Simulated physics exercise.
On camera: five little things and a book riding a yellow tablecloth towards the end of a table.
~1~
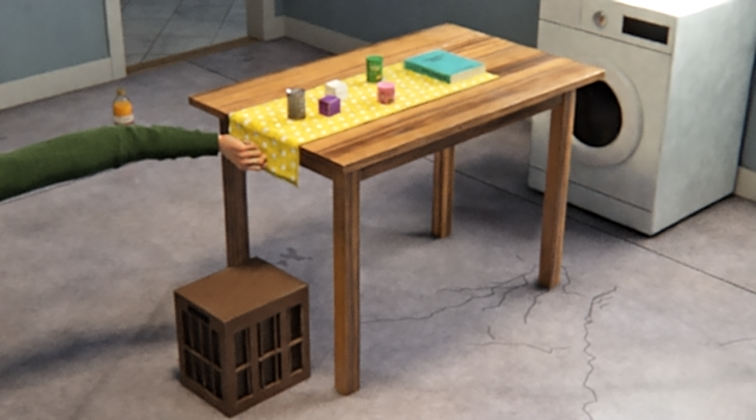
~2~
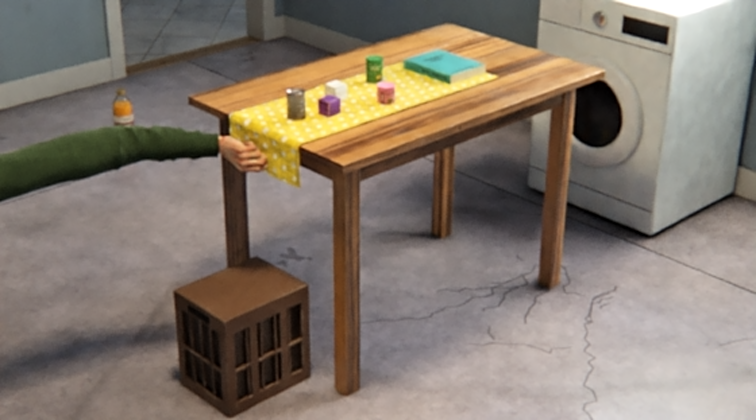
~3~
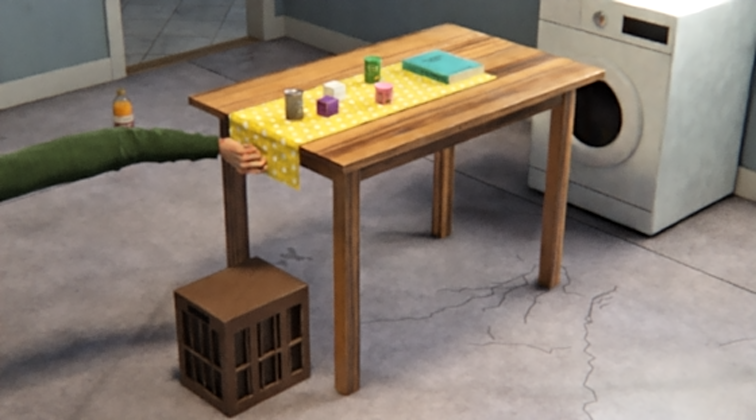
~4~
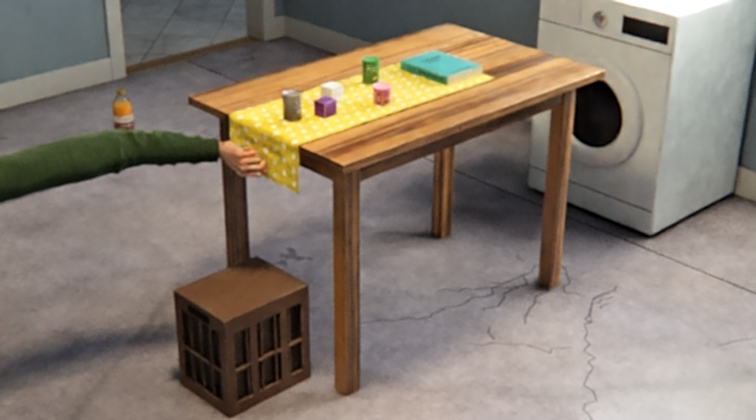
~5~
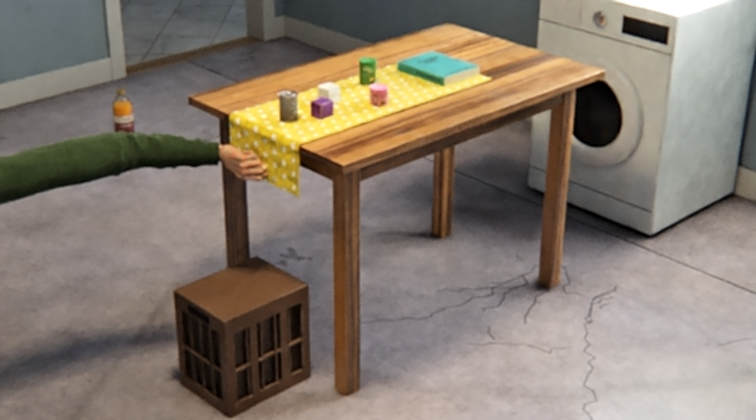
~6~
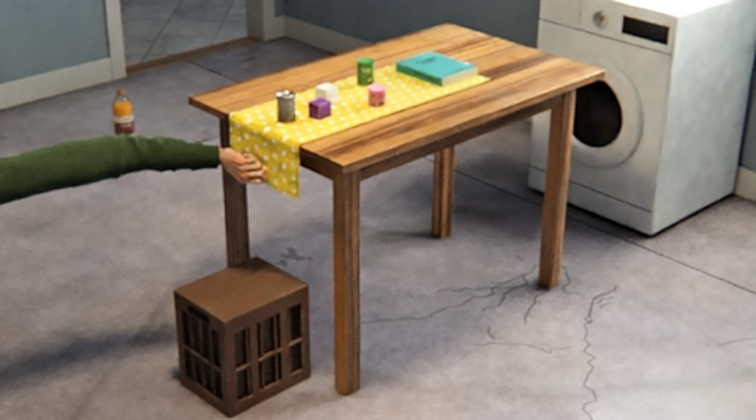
To begin with, a hand in a green sleeve grips the hanging end of a yellow tablecloth on a wooden table, above a brown crate. The hand draws the cloth slightly, and the grey can, two cubes, pink pot, green can and teal book shift slowly left with it, all still upright.
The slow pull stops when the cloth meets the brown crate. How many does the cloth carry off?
The count of fallen things is three.
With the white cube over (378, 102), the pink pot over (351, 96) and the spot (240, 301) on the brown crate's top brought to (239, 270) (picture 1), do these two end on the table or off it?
The white cube survives, the pink pot keeps its place on top.
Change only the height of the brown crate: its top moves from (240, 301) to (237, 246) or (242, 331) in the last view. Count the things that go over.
The count: 1 and 4.
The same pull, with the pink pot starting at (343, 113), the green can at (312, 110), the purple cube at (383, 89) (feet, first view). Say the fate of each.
The pink pot is carried off; the green can tumbles off; the purple cube survives.
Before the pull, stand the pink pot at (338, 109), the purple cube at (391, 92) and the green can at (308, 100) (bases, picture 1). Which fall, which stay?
The pink pot is carried off, the purple cube survives, the green can falls.
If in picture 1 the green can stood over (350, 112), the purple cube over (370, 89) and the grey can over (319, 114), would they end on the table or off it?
The green can drops off, the purple cube does not fall, the grey can drops off.
Soon after, hem near (265, 240); grey can gone.
Then, hem on the crate; grey can, purple cube and white cube gone.
At rest, hem on the crate; grey can, purple cube and white cube gone. It carries off three.
